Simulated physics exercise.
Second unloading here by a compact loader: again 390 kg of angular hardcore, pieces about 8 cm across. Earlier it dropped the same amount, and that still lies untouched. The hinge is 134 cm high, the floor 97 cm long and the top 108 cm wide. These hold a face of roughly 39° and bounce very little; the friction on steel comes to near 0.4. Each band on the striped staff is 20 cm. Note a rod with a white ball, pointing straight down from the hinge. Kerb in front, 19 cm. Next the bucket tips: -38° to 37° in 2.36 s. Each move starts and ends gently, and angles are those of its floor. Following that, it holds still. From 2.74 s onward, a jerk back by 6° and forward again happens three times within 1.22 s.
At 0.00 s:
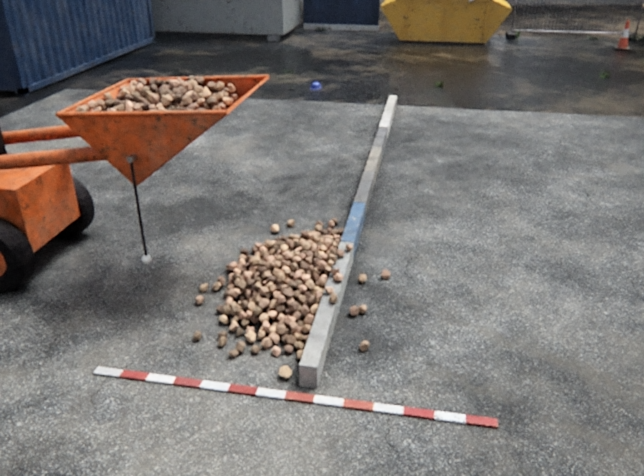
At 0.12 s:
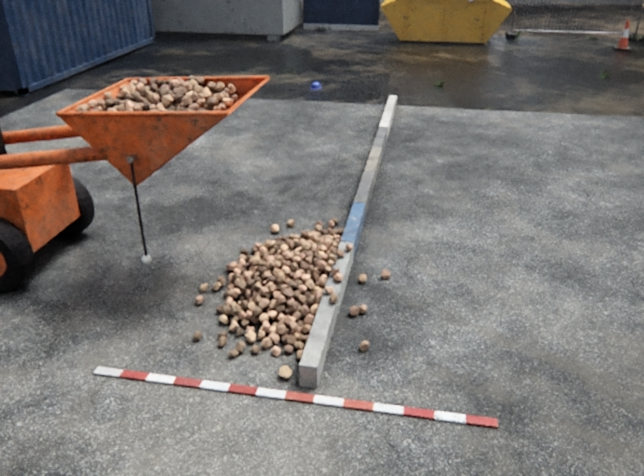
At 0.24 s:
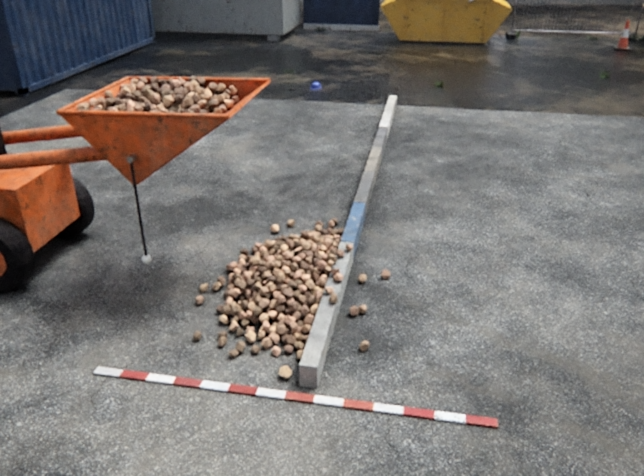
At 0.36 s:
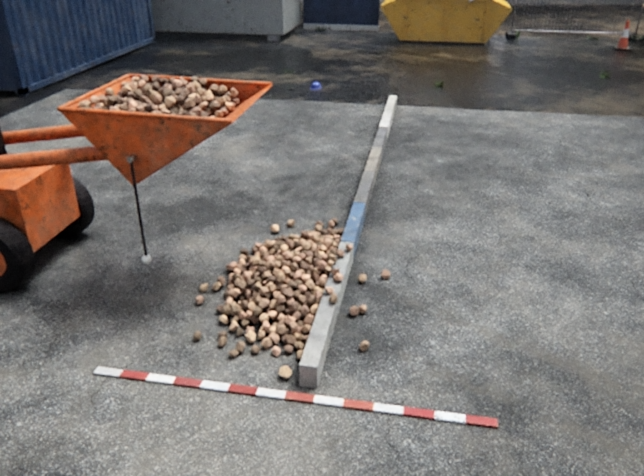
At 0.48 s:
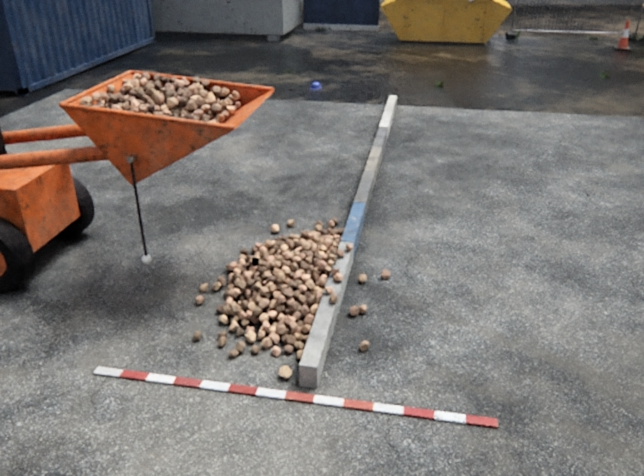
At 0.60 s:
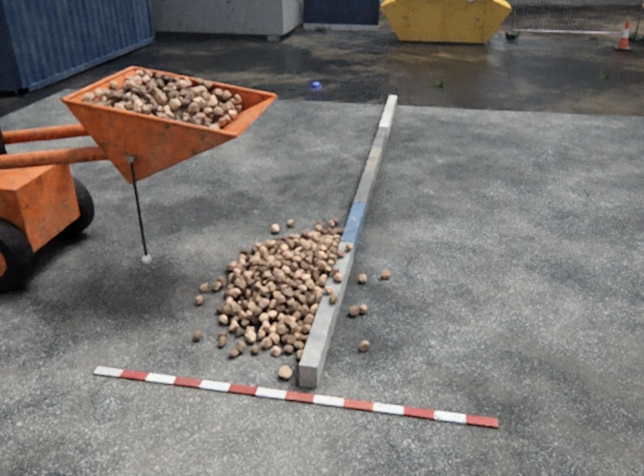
An orange loader's bucket, heaped with brown stones, tilts slowly and slightly down to the right, its load shifting a little, while a pile of similar stones lies still against a long grey kerb, a few beyond it.
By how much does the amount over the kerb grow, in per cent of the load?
About 3 per cent.
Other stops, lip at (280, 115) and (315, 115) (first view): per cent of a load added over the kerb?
I'd expect near 50 per cent first and near 85 per cent next.
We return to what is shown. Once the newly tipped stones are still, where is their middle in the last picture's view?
(275, 266).
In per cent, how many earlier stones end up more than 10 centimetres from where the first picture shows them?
About 5 %.
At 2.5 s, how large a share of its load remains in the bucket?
I'd say about 40 per cent.
After 1.8 s the floor is at 25°; in per cent of one load, 99 in the bucket, 100 on this side of the kerb, 1 over the kerb; the foremost stones are at (357, 291).
After 2.5 s the floor is at 37°; in per cent of one load, 39 in the bucket, 160 on this side of the kerb, 1 over the kerb; the foremost stones are at (357, 291).
After 4.4 s the floor is at 37°; in per cent of one load, 0 in the bucket, 196 on this side of the kerb, 4 over the kerb; the foremost stones are at (410, 314).
After 7.1 s the floor is at 37°; in per cent of one load, 0 in the bucket, 196 on this side of the kerb, 4 over the kerb; the foremost stones are at (410, 314). Net gain over the kerb, 3.
